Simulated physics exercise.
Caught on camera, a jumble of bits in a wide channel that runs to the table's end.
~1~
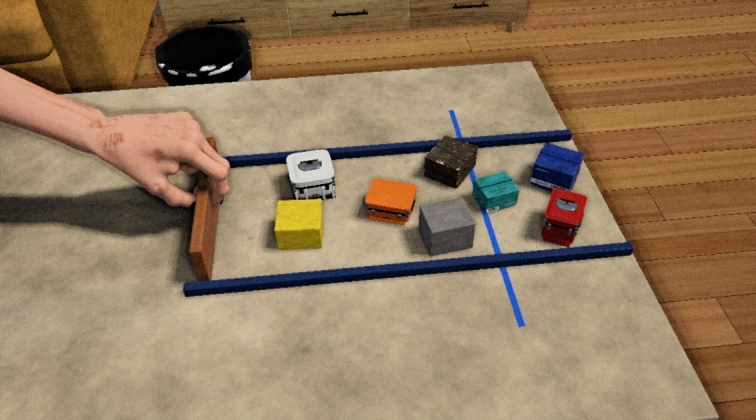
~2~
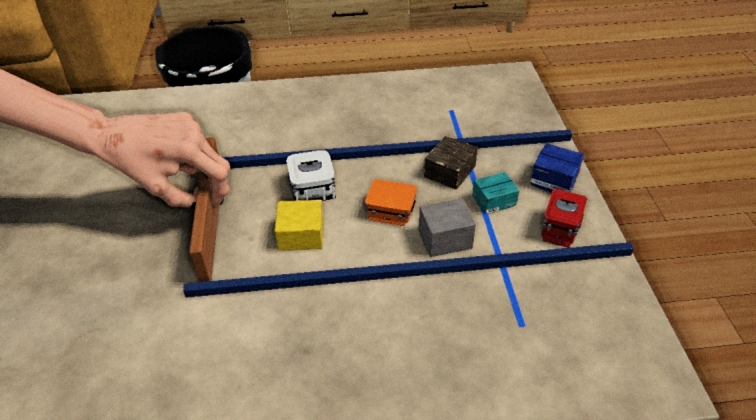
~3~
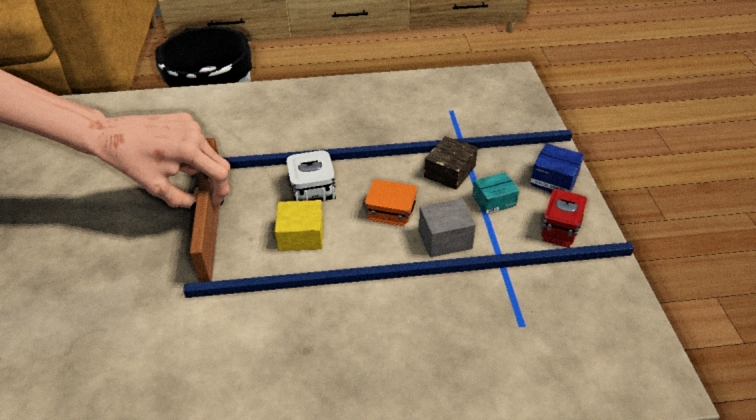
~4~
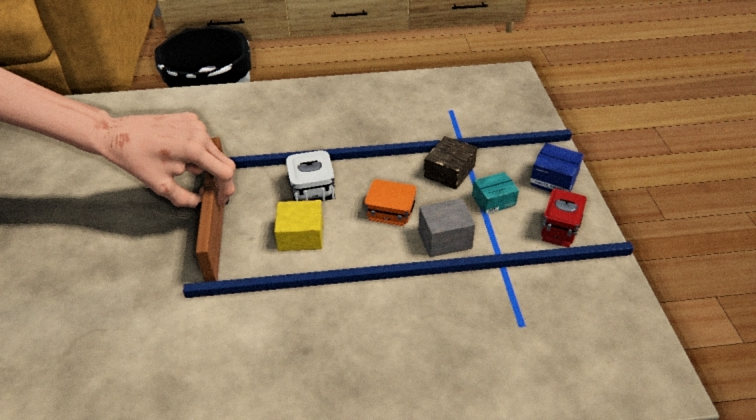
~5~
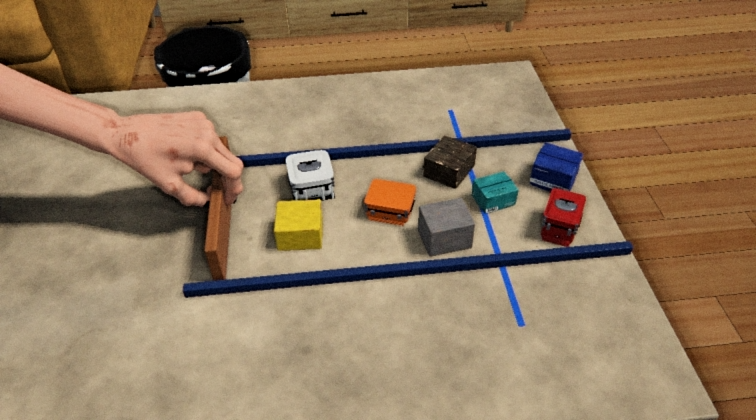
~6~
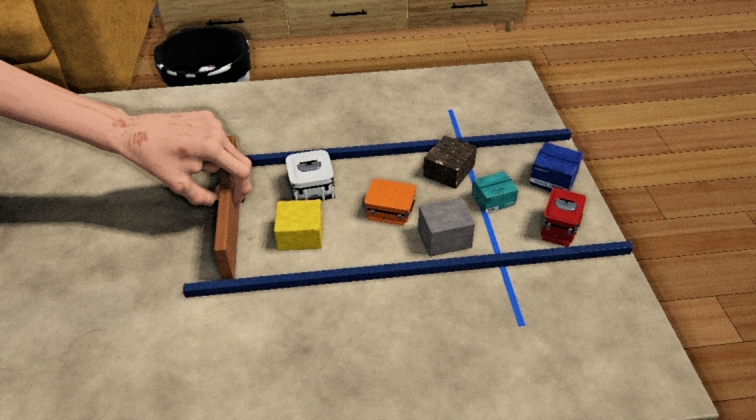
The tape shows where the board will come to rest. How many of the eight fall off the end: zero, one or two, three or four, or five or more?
Outcome: The number that fall off is zero.
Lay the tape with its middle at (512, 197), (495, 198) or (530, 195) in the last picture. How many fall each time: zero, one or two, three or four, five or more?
The falls would be three to four; no fall at all; either three or four.
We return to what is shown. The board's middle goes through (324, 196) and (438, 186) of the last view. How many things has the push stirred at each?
By then 3, and 7.
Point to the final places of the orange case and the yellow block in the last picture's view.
First (543, 186), then (507, 205).
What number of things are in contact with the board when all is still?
That makes 2.
Soon after, none off yet; blue box at rest near (556, 169); red case at rest near (563, 217); turquoise box at rest near (495, 192).
Then, none off yet; blue box moving near (561, 165); red case at rest near (563, 217); turquoise box moved about its own width near (541, 190).
At rest, the number that fall off is zero.
